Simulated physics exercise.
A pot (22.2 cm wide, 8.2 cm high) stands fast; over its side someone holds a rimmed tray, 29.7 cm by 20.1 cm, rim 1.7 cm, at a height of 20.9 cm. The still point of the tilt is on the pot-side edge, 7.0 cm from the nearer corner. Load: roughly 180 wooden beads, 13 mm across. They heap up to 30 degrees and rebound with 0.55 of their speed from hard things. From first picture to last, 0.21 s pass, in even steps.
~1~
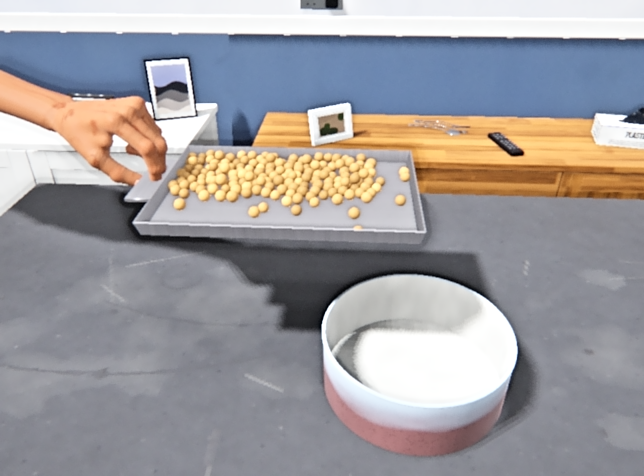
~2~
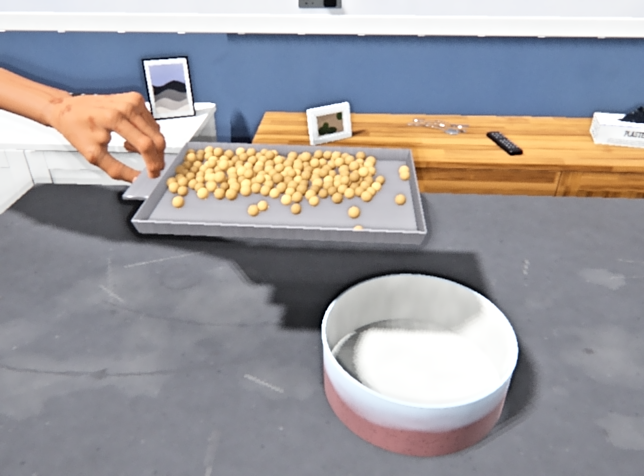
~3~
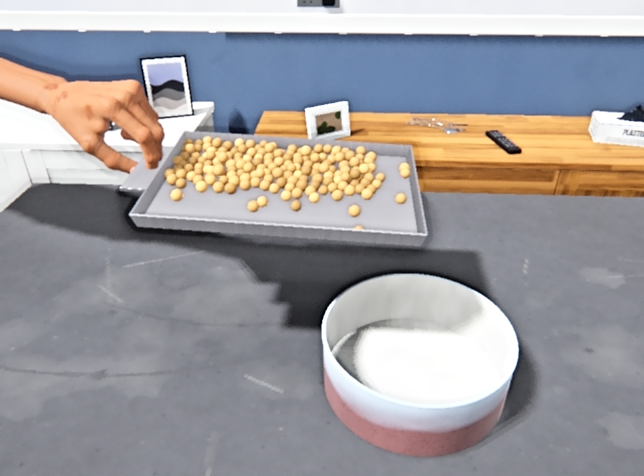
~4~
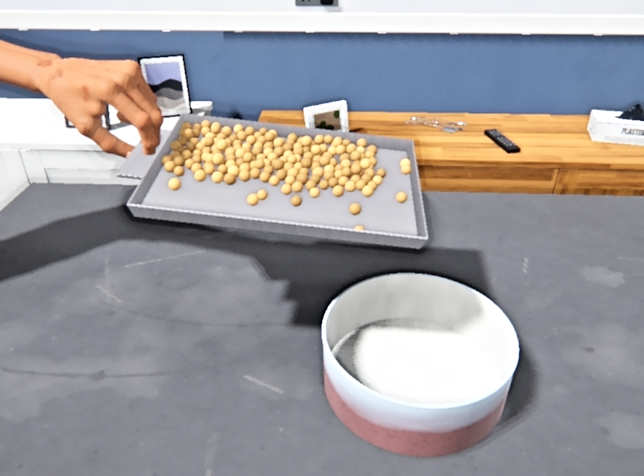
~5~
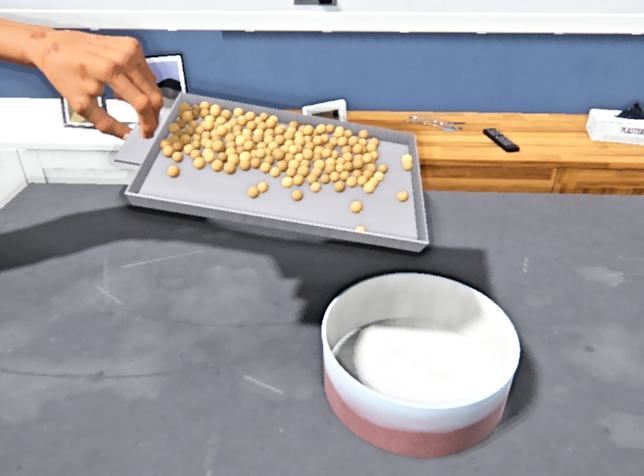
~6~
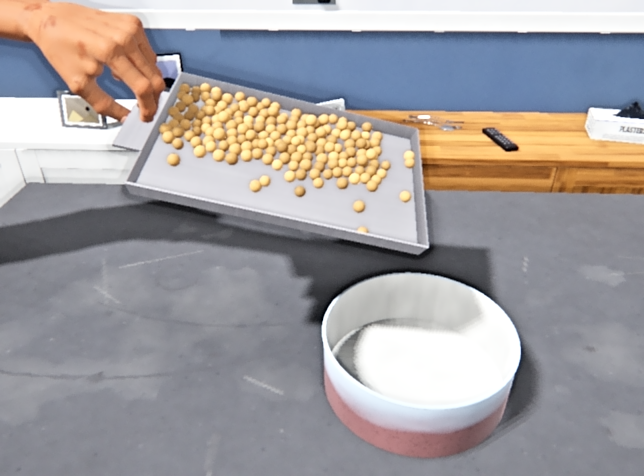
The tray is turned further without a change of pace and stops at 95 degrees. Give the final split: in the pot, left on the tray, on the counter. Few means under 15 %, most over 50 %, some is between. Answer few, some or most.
In the pot: Most; left on the tray: Few; on the counter: Few.
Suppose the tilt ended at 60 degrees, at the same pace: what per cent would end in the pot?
Then about 65 per cent.
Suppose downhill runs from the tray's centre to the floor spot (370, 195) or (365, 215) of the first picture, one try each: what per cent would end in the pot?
About 40 and 90 per cent.
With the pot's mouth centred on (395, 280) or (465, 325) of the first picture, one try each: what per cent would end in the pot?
About 25 and 85 per cent.
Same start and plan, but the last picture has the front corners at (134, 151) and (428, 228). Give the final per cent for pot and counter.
Pot 40, counter 60.
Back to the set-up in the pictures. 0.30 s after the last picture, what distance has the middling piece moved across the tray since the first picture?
About 10 cm.
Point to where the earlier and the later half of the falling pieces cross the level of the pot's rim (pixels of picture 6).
First near (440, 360), later near (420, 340).
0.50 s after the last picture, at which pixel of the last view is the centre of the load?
Near (421, 292).
Then, 0.30 s after the last picture, tilt 56 degrees; the tray holds 100 %, the pot 0 %.
Then, 0.50 s after the last picture, tilt 81 degrees; the tray holds 40 %, the pot 30 %.
Then, 0.82 s after the last picture, tilt 95 degrees; the tray holds 0 %, the pot 90 %.
In the end, pot 95 %, tray 0 %, counter 5 %.
